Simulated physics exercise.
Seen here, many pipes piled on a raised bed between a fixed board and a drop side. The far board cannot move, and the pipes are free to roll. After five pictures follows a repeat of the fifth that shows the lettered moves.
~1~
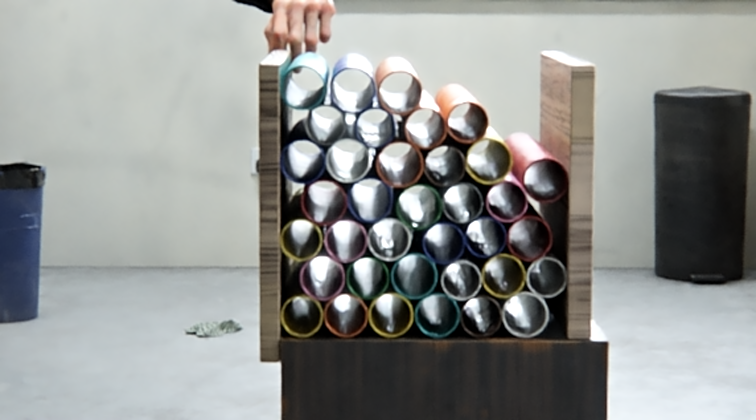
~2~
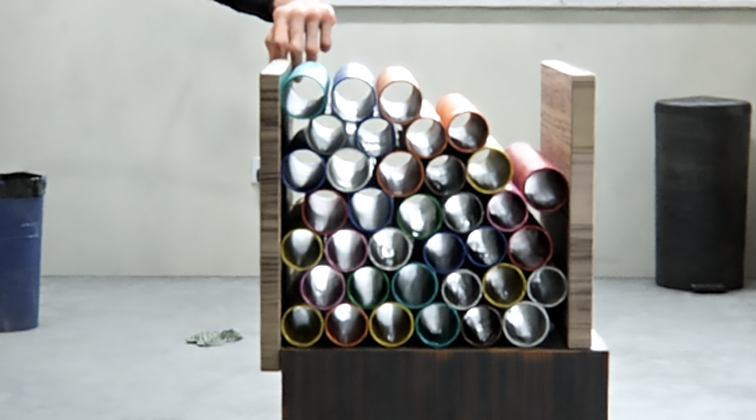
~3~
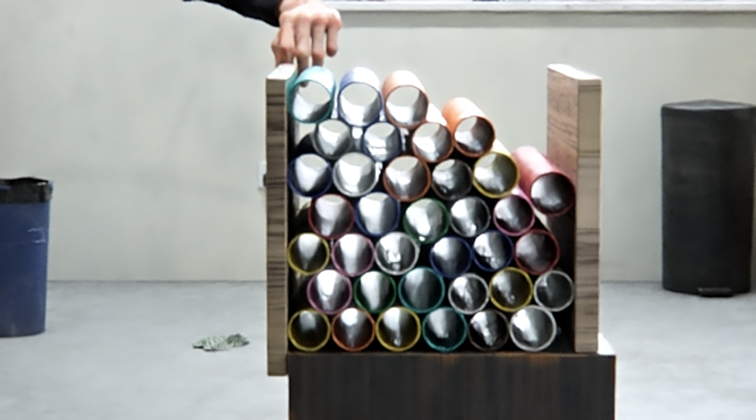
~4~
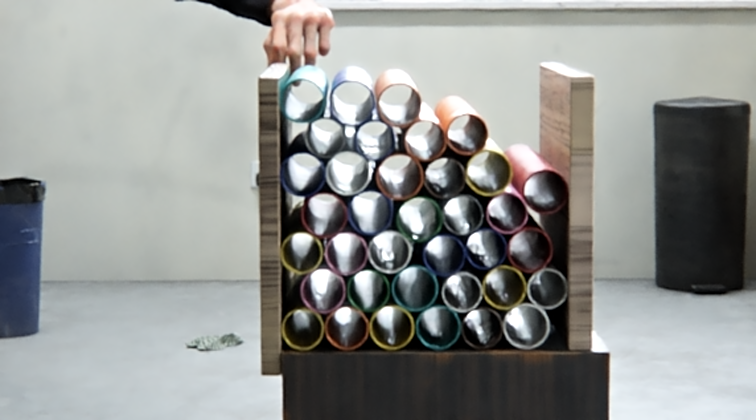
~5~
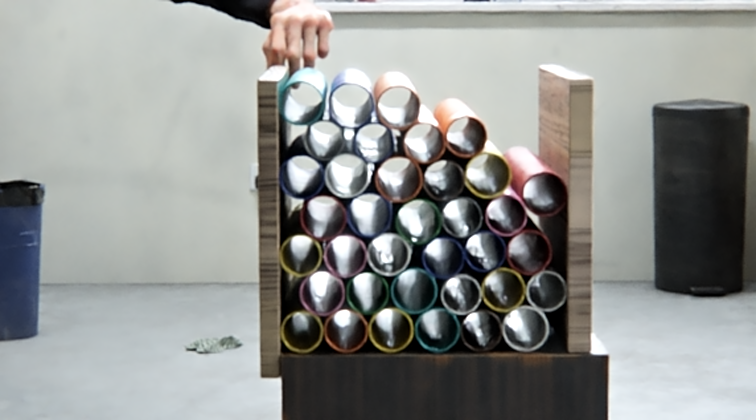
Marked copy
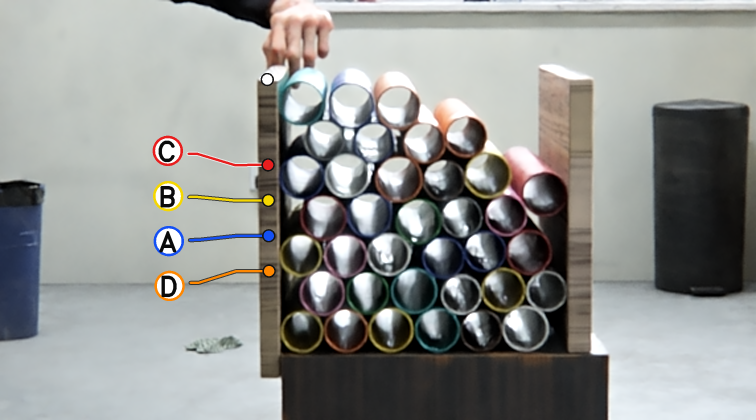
A hand at the end of a dark sleeve rests on the top left of a stack of open-ended pipes, seen end-on in a pale-walled room with a grey floor. The pipes, rimmed in teal, blue, orange, yellow, red and pink, sit between two wooden side boards on a dark base, with a blue bin left and a black bin right. The hand and pipes stay almost still while the view shifts slightly up and sideways.
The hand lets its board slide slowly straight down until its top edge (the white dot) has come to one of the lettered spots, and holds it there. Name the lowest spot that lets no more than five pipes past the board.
Slide it to D.
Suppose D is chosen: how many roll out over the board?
With D, four.
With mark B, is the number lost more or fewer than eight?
It loses fewer than eight.
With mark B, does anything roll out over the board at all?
Yes.
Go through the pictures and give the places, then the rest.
The first picture shows an orange pipe (468, 122); side board (277, 192); a yellow pipe (302, 316).
The second picture shows a yellow pipe (302, 325); a white pipe (526, 324).
The third picture shows a white pipe (469, 294); a red pipe (331, 216).
The fourth picture shows a red pipe (530, 249); a pink pipe (507, 213).
The fifth picture shows a red pipe (545, 194); an orange pipe (467, 136); side board (277, 208).
On the marked copy, A at (269, 236); B at (268, 200); C at (268, 165); D at (269, 271); the white dot at (267, 79).
Following D. Soon after the start, top of the board (279, 164).
Later, top of the board (280, 259).
In the end, top of the board (280, 270), four out over the board.
As for the rest, A four out over the board; B one out over the board; C one out over the board.
